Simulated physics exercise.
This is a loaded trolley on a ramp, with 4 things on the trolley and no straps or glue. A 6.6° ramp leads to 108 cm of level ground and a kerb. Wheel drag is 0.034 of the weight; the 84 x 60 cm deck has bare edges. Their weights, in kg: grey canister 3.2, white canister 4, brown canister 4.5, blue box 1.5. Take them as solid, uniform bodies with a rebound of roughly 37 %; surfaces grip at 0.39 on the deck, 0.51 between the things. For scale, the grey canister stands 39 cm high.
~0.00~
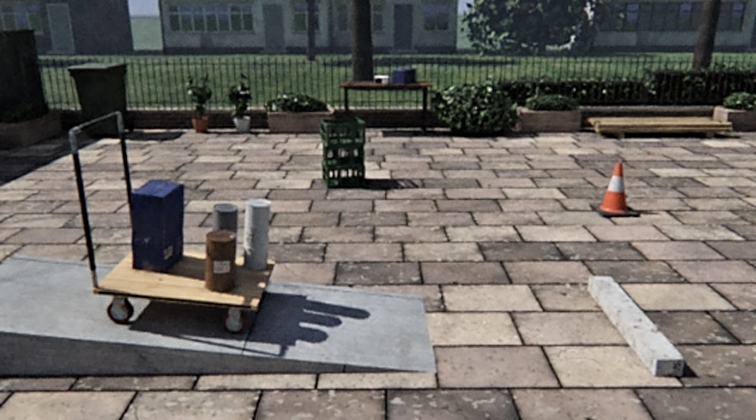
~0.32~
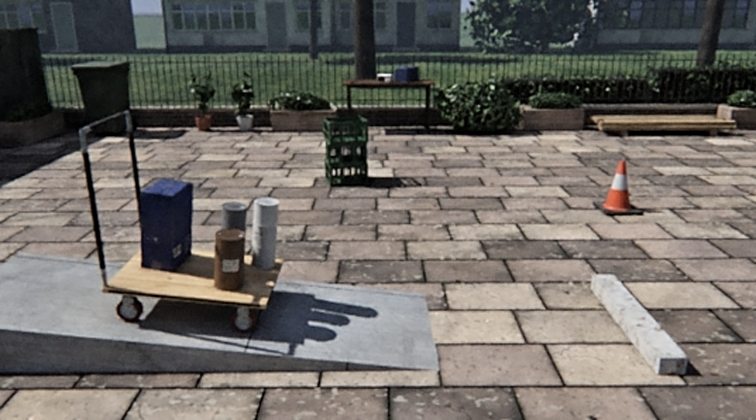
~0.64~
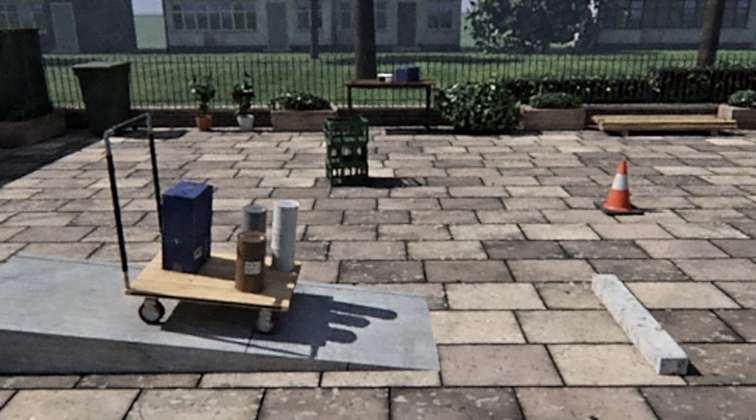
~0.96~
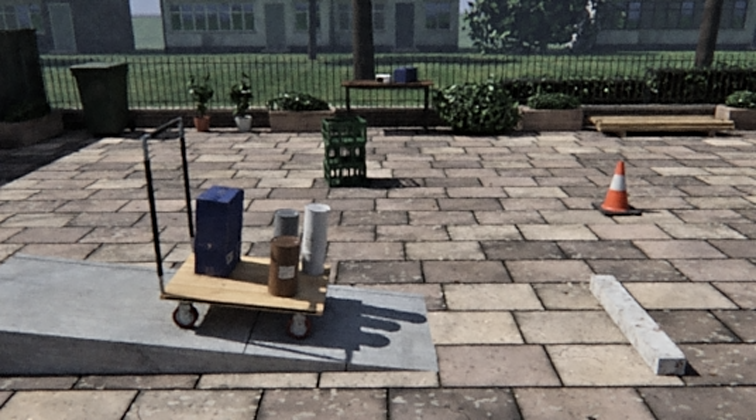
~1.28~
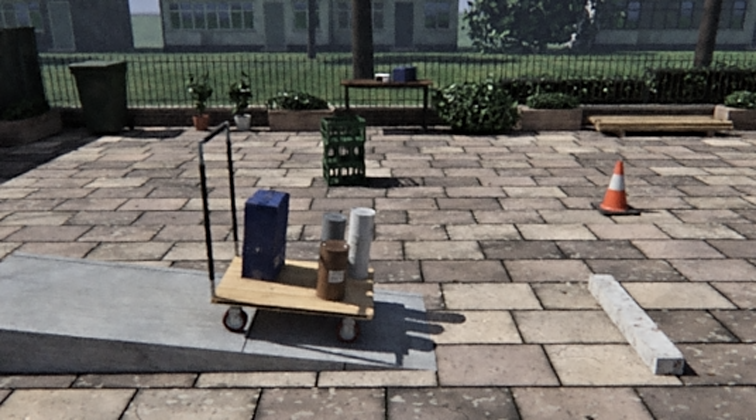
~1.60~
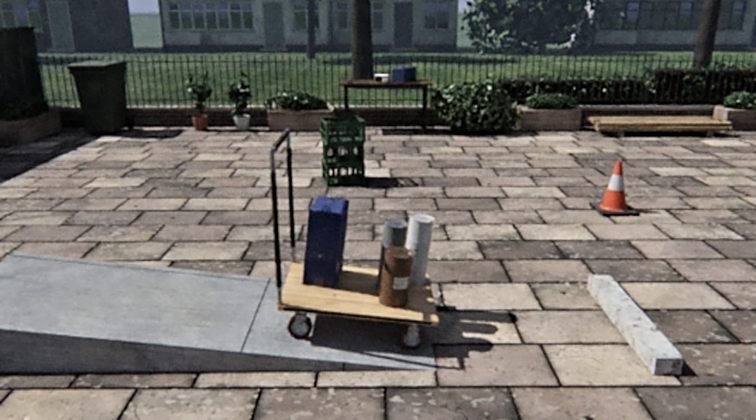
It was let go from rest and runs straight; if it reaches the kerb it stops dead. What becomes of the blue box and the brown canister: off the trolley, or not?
The blue box stays on the trolley and the brown canister stays on the trolley.
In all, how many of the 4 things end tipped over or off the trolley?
That comes to 2.
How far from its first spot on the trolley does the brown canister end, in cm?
Some 18 cm.
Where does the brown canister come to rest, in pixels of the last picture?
Around (635, 281).
After 2.20 s, 30 cm to the kerb.
After 2.60 s, trolley at the kerb; white canister now off the trolley; blue box moved 14 cm near (542, 252); brown canister moved 14 cm near (626, 280).
After 2.70 s, trolley at the kerb; brown canister moved 18 cm near (634, 280); blue box moved 18 cm near (550, 252); grey canister 19° off its base.
After 3.00 s, trolley at the kerb; grey canister now off the trolley; blue box moved 19 cm near (551, 252); brown canister moved 18 cm near (635, 280).
In the end (3.5 s), off the trolley, grey canister and white canister; not toppled but over 10 cm from the start, brown canister and blue box. At the end, from the last picture's camera, blue box near (551, 252), brown canister near (635, 280).
